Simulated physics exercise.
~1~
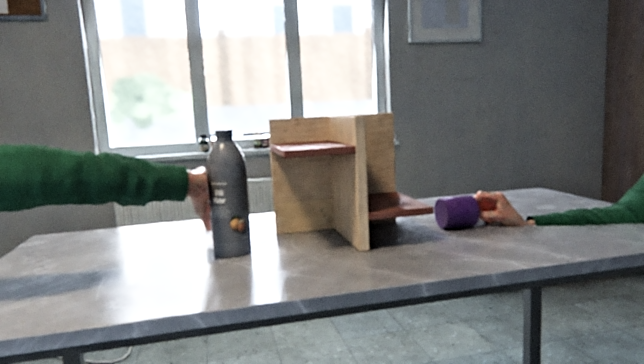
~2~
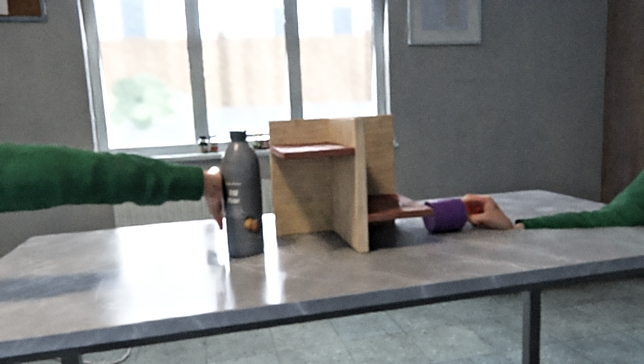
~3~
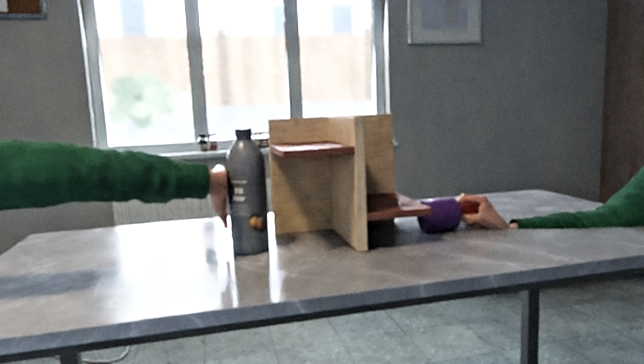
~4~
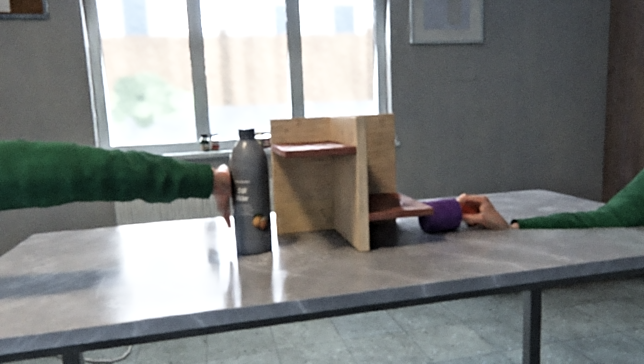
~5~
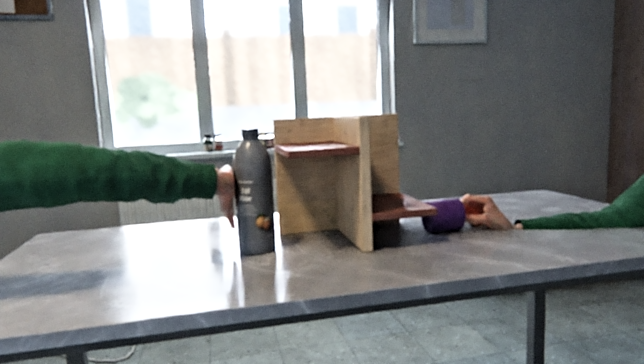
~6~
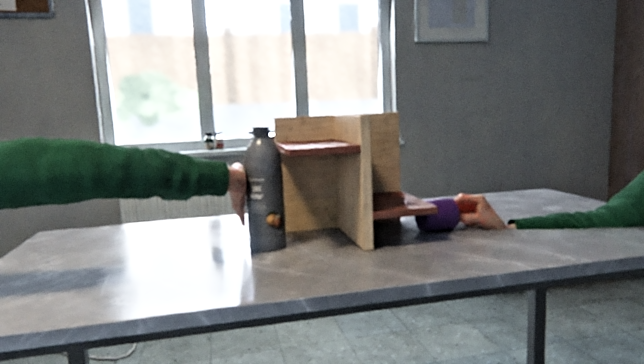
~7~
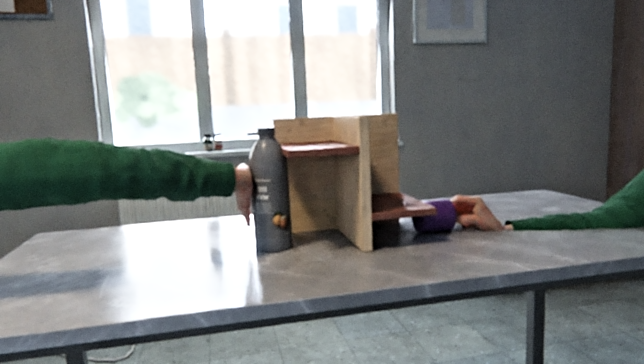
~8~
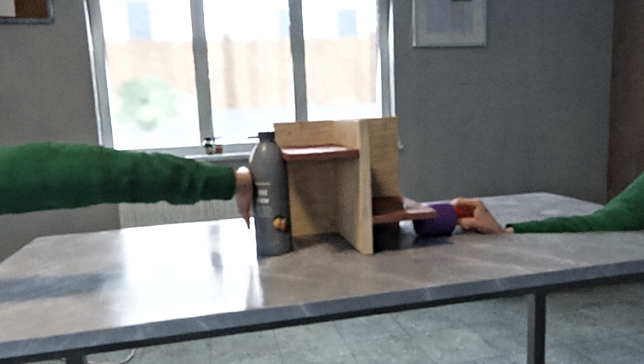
Two hands slide a grey bottle and a purple beaker inward until both stop at the shelves.
